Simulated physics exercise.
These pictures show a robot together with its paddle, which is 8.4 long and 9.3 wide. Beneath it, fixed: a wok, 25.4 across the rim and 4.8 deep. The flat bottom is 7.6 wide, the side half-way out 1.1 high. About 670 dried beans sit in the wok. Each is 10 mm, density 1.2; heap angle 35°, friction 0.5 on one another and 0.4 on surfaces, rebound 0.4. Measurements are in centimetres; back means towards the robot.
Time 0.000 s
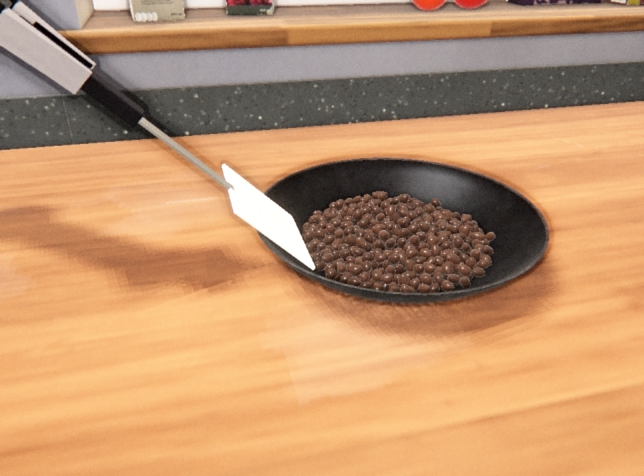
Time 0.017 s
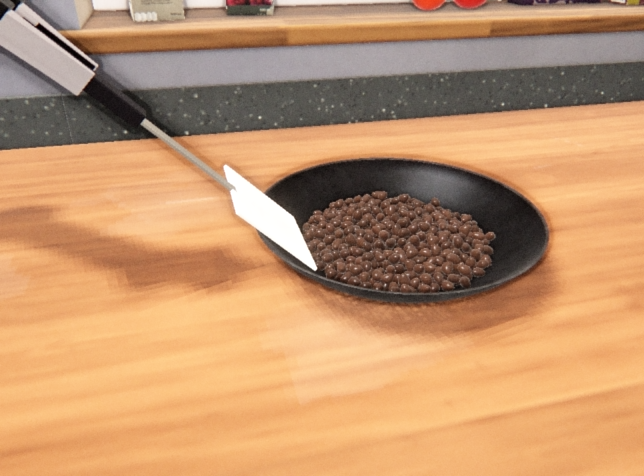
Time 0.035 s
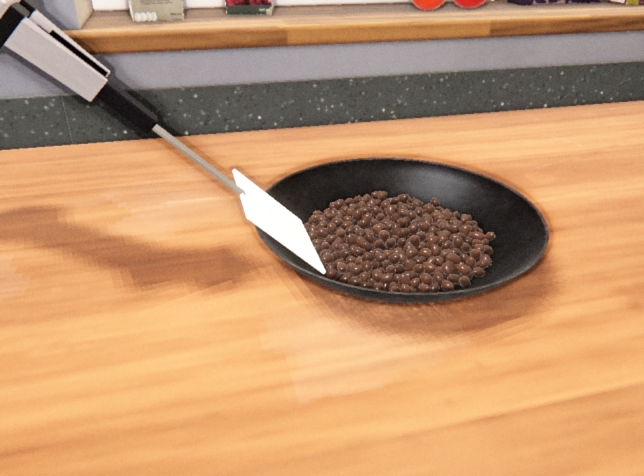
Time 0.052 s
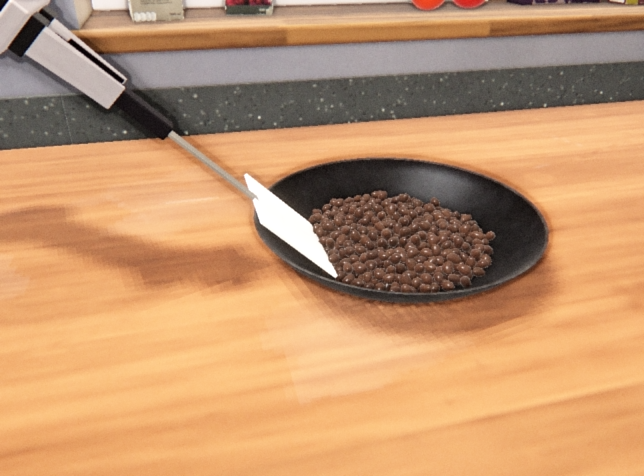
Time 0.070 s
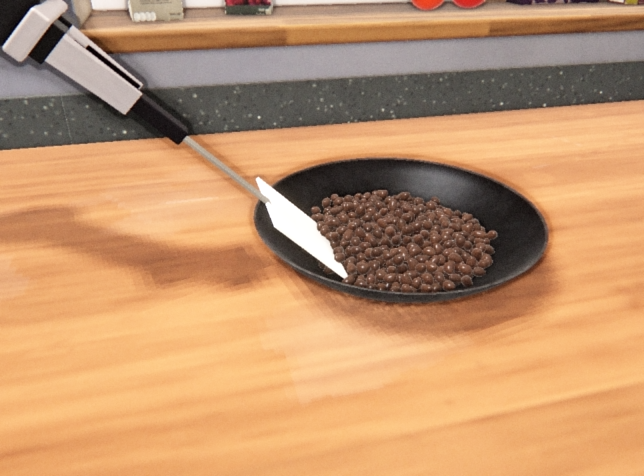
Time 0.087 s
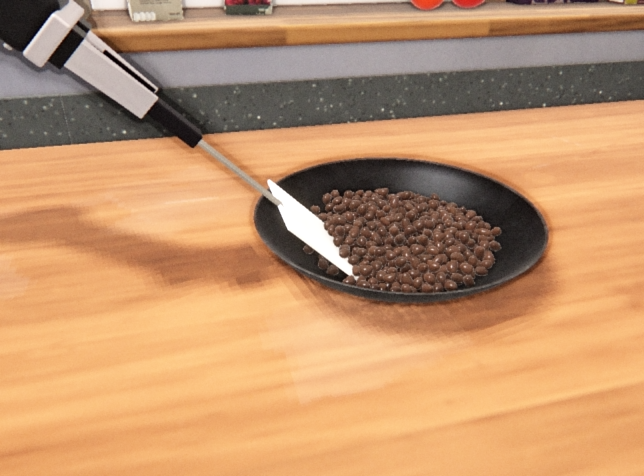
A robot arm's white paddle, nearly still at first, slides slowly rightward into a black wok of dark brown beans on a wooden surface, pressing into the pile's left side and nudging some beans slightly to the right.
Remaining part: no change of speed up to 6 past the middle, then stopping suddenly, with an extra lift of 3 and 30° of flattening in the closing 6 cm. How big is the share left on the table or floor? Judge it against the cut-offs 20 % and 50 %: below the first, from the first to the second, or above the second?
Below 20 %.
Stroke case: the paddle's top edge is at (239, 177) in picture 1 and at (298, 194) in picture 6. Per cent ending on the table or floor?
Around 10 per cent finishes on the table or floor.
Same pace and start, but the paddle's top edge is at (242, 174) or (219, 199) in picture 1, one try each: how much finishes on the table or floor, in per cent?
First try roughly 5 percent, second try roughly 5 percent.
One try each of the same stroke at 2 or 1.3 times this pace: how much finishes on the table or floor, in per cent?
The two tries give roughly 30 and 10 in a hundred.
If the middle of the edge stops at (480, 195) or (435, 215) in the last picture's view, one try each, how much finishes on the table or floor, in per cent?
First try about 30 percent, second about 0 percent.
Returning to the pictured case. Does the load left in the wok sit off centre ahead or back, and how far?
Forward offset: Roughly 5.0 cm.
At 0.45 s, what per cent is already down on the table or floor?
I'd put it at around 5 per cent.
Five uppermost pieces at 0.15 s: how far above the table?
Roughly 5 cm above the table.
By 0.15 s, sloping 45°, highest piece 5 above the table; 666 in the wok.
By 0.22 s, sloping 31°, highest piece 6 above the table; 663 in the wok, 3 on the blade or in flight.
By 0.45 s, sloping 15°, highest piece 7 above the table; 639 in the wok, 22 on the table or floor, 5 on the blade or in flight.
By 1.50 s, sloping 15°, highest piece 7 above the table; 636 in the wok, 30 on the table or floor.
Final count, 636 in the wok, 30 on the table or floor. That is 5 % on the table or floor.
